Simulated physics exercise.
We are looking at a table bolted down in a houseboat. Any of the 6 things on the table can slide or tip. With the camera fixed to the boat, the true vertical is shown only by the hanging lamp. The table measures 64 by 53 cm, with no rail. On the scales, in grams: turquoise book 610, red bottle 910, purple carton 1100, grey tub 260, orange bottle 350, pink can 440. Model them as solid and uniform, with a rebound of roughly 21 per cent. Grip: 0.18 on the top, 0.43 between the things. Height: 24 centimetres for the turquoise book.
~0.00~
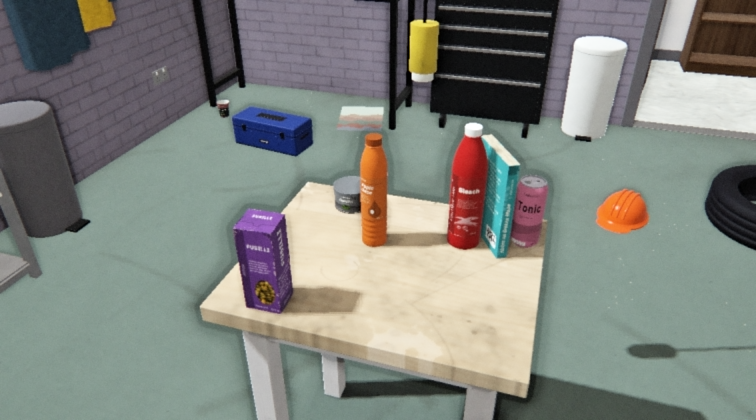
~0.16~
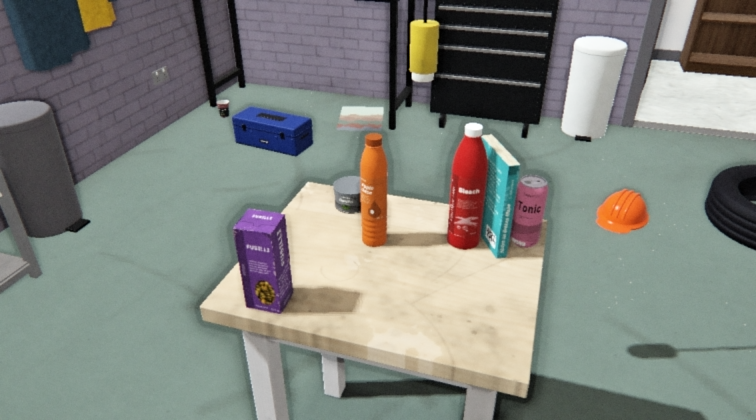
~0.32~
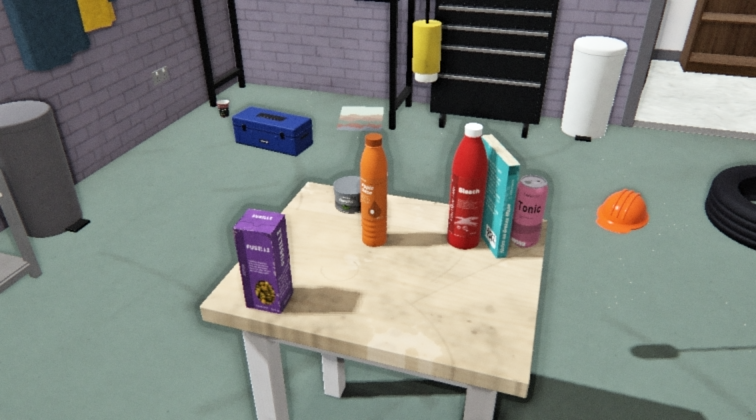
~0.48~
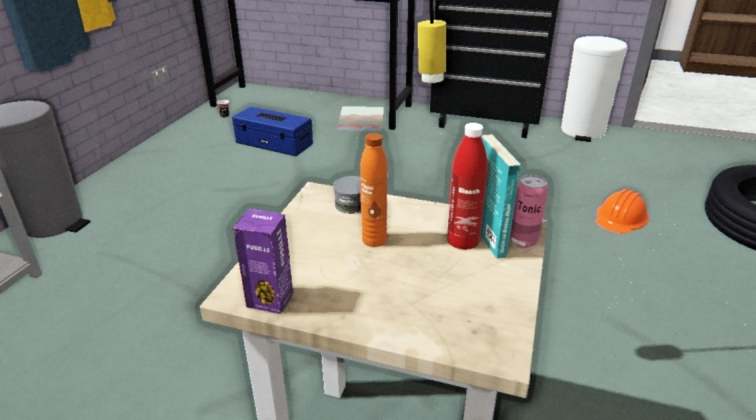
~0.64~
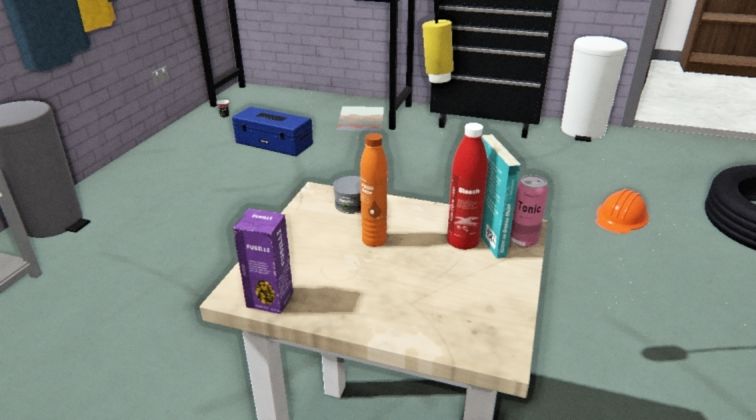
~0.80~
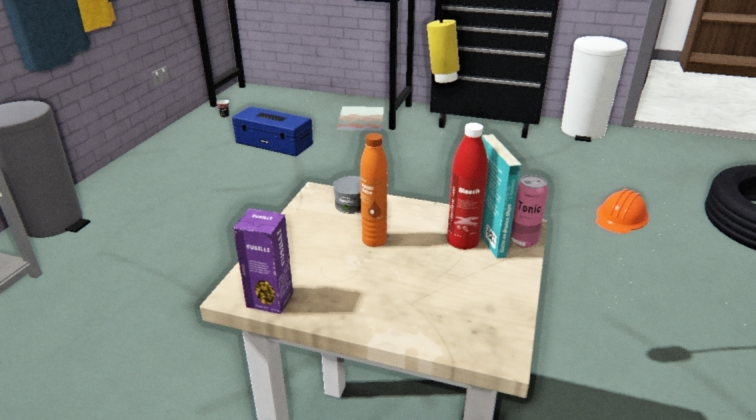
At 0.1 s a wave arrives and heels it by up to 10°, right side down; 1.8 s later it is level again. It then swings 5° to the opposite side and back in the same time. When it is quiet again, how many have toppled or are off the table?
The table loses a pair of things.
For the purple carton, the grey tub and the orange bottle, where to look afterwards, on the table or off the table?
Afterwards, the purple carton stays on its support, the grey tub stays on its support, and the orange bottle stays on its support.
After 1.50 s, heel 4°, right side down; turquoise book and pink can now off the table.
After 1.70 s, heel 1°, right side down.
After 2.00 s, boat level.
At rest (4.2 s), off the table, turquoise book and pink can; the other 4 in place, give or take 5 cm. Seen from the same camera at the end, red bottle near (468, 187).
